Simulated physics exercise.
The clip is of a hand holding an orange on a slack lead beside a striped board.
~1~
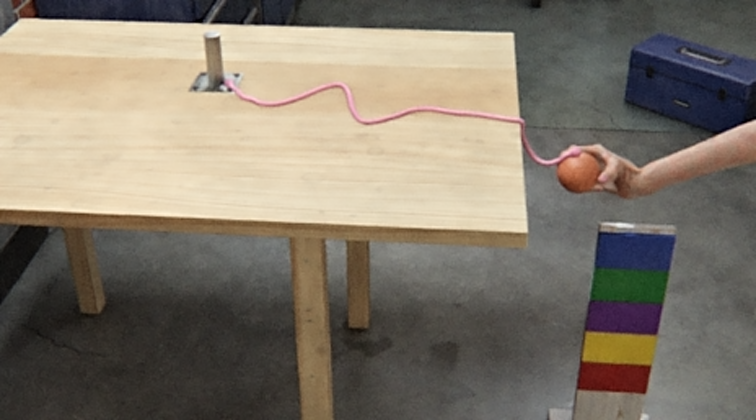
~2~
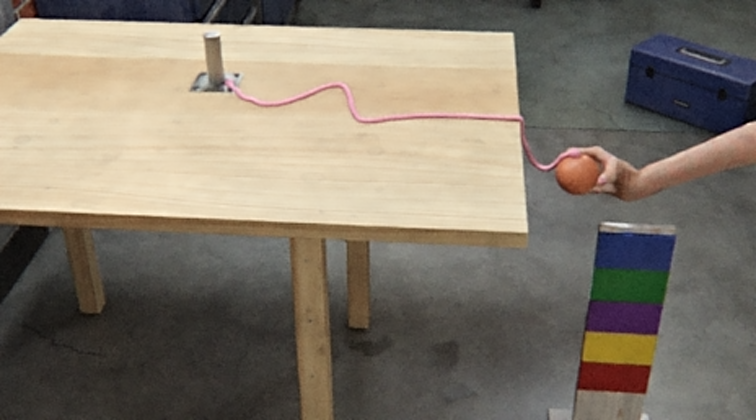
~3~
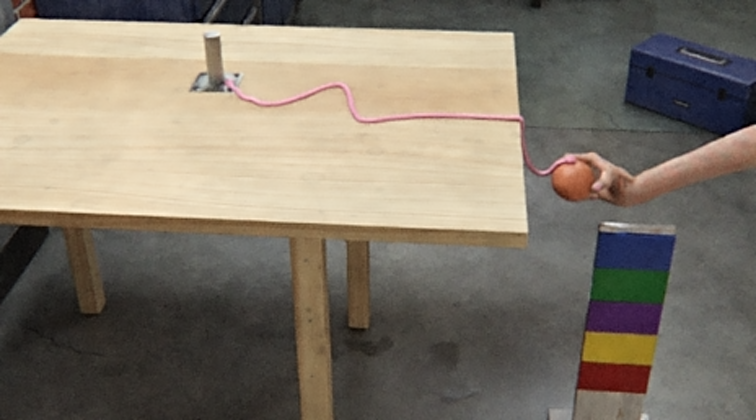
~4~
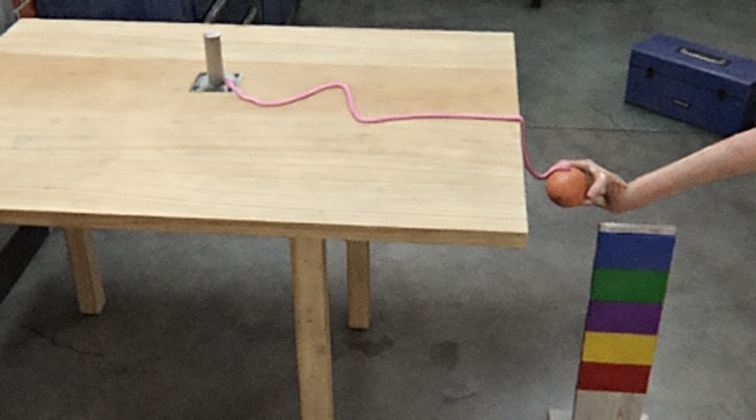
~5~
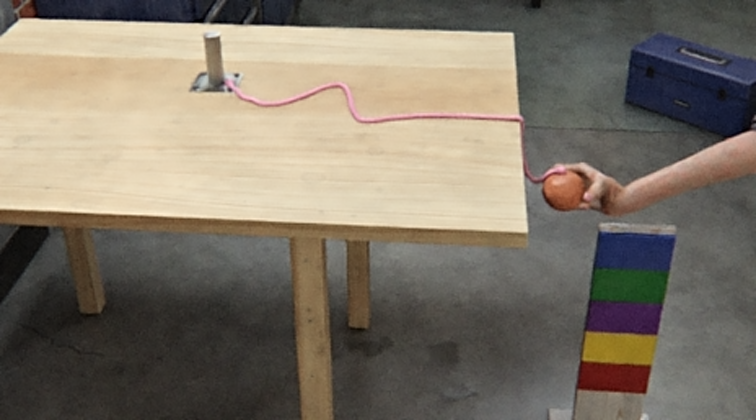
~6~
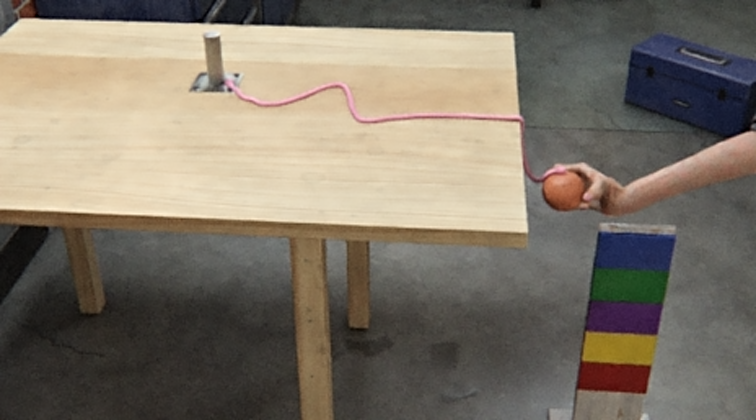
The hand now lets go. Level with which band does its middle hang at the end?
At purple.
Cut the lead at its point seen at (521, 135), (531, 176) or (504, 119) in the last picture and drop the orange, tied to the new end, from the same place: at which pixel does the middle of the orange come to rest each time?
Near (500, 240), (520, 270) and (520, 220).
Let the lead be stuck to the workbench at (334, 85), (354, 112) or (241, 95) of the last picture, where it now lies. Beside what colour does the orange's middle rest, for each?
It would be green; blue; purple.
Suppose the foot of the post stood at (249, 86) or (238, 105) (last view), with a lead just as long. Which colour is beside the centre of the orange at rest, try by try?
In that order: Yellow; yellow.
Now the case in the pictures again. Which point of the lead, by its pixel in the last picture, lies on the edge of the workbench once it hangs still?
At (419, 117), roughly.
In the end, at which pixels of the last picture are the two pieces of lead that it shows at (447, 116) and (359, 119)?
They go to (521, 144) and to (457, 110).
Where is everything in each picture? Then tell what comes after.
Orange (578, 172); blue (635, 253); green (630, 287); purple (624, 319); yellow (619, 349); red (614, 379), in the first picture.
Orange (577, 174); lead through (246, 99) (318, 90) (353, 111) (426, 116) (520, 127), in the second picture.
Orange (573, 181), in the third picture.
Orange (567, 187); lead through (246, 99) (318, 90) (353, 111) (426, 116) (520, 127), in the fourth picture.
Orange (564, 191), in the fifth picture.
Orange (563, 191); lead through (246, 99) (318, 90) (353, 111) (426, 116) (520, 127), in the sixth picture.
Soon after, orange near (485, 281); level with purple.
Then, orange near (531, 300); level with purple.
At rest, orange near (514, 300); level with purple. Its centre hangs level with the purple band.
